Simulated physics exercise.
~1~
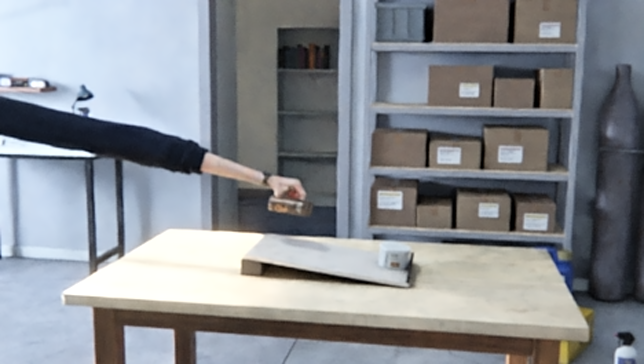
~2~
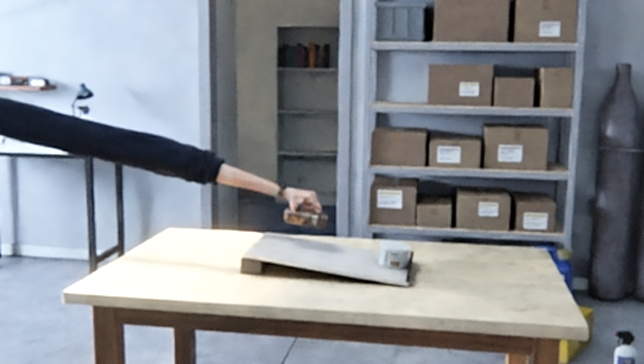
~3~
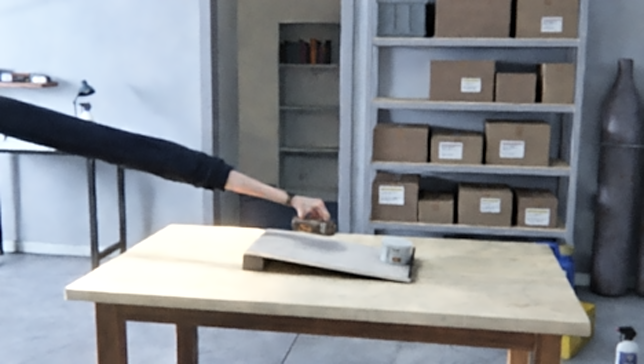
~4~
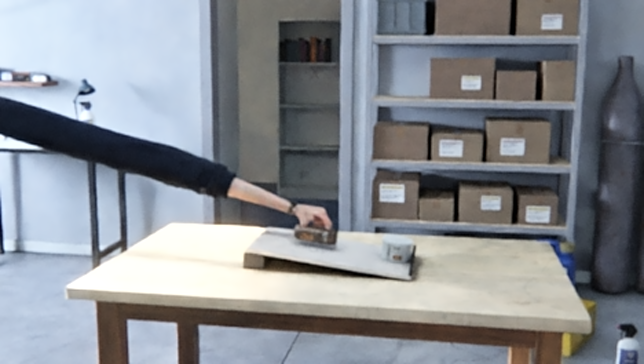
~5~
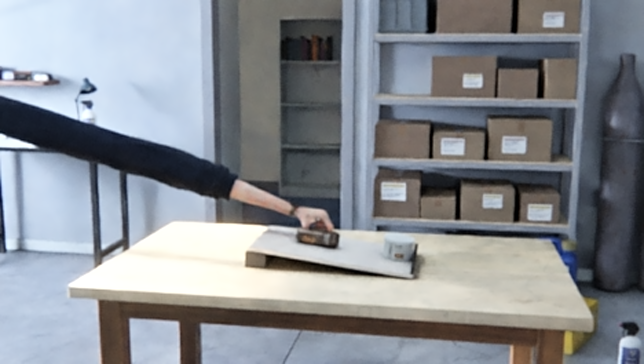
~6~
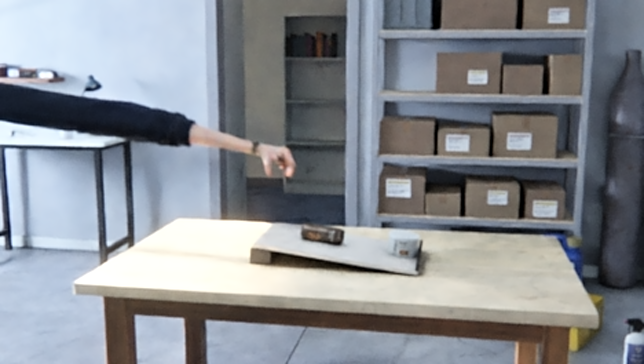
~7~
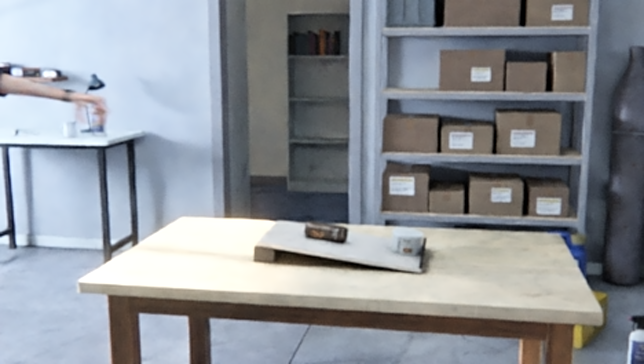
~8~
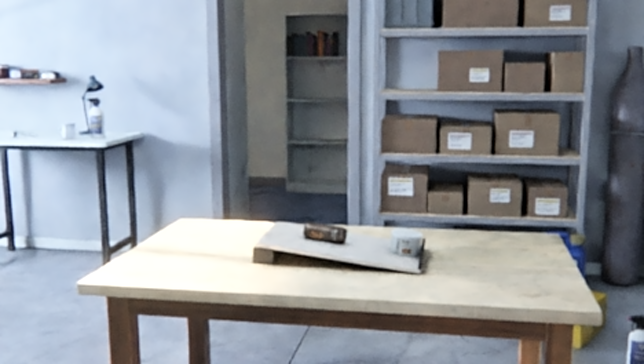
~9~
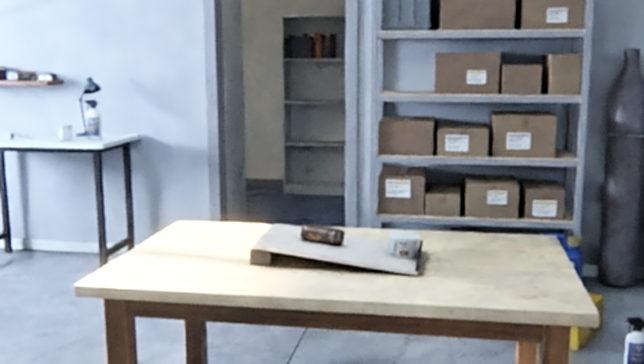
A brown can, lying on its side, is held by a dark-sleeved arm reaching in from the left over a pale wooden table in a workshop, seen from the front by a slightly swaying camera. On the table a grey board slopes down to the right, propped on a block, with a small whitish tub near its lower end; behind stand shelves of cardboard boxes. The hand carries the can right and down and sets it on the board's upper part. It lets go and withdraws to the left. The can stays put on the slope, and the tub remains in place too.
